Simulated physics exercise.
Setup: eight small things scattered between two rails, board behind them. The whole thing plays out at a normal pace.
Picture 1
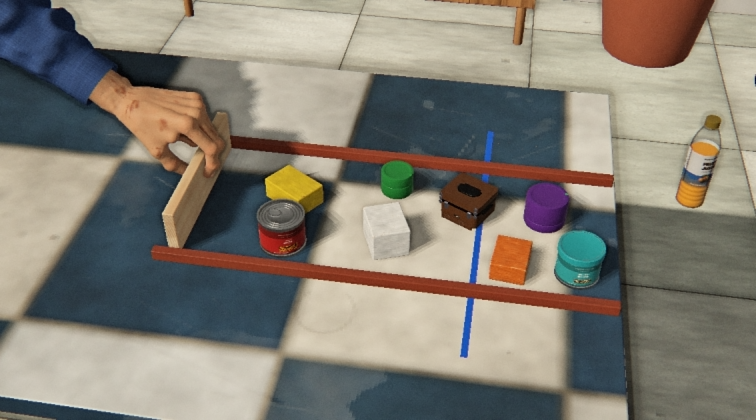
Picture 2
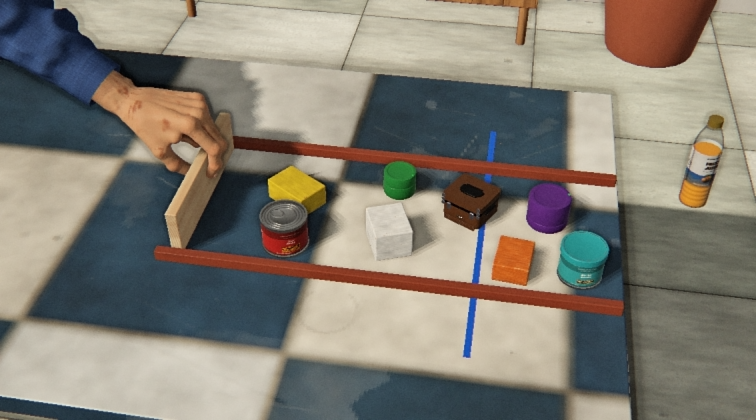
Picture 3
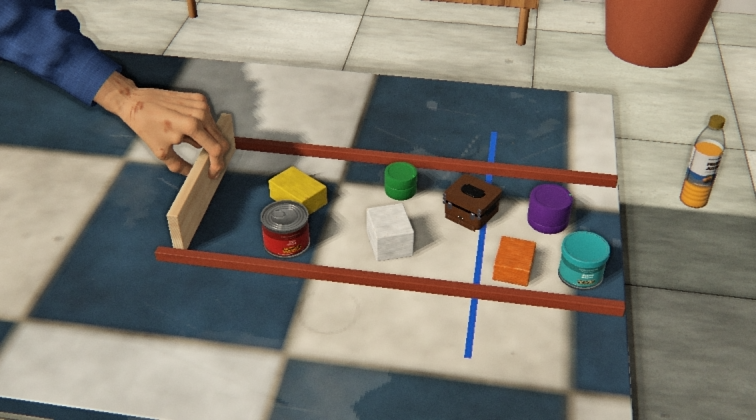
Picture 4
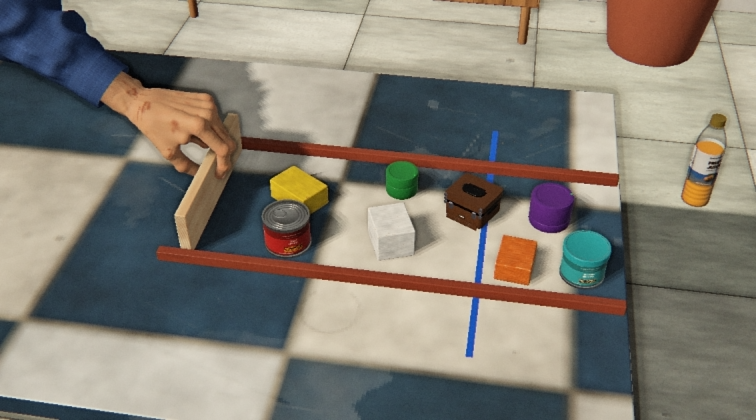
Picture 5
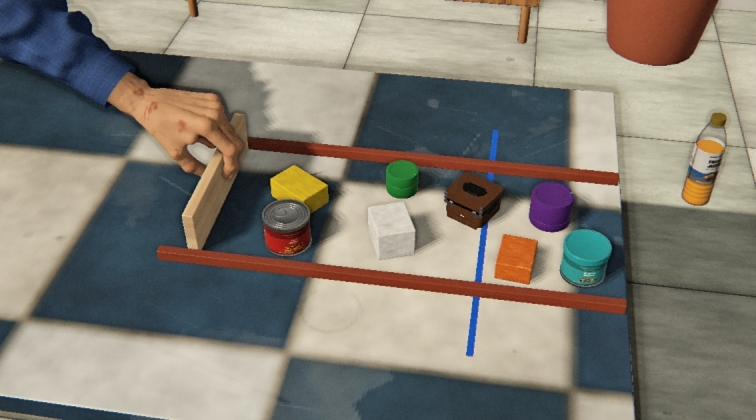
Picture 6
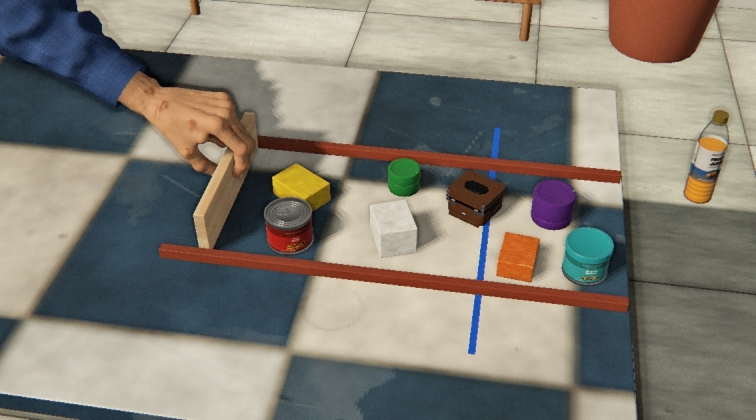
At first, a hand holds a wooden board upright at the left end of two red rails, with eight small objects scattered between them and a blue line crossing near the right. The hand then slides the board a short way right toward the yellow block and red can, while the objects stay in place.
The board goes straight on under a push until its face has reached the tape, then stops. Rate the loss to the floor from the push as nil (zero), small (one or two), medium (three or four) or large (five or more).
The loss is nil.
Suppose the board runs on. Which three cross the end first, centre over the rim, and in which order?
The purple lid, the turquoise pot, then the brown case.
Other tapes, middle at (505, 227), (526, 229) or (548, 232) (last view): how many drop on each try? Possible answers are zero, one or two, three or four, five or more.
In order, the falls would come to none; one or two; either one or two.
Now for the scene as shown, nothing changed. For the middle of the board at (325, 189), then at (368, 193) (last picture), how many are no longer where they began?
At that stage 2; at the next, 4.
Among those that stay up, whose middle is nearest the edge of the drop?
Purple lid.
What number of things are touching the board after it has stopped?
That makes 4.
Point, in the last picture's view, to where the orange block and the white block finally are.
Final centres, in order: Near (548, 260), near (514, 225).
Early on, none off yet; turquoise pot at rest near (587, 257); purple lid at rest near (553, 205); orange block at rest near (518, 257).
Finally, the number that fall off is zero.
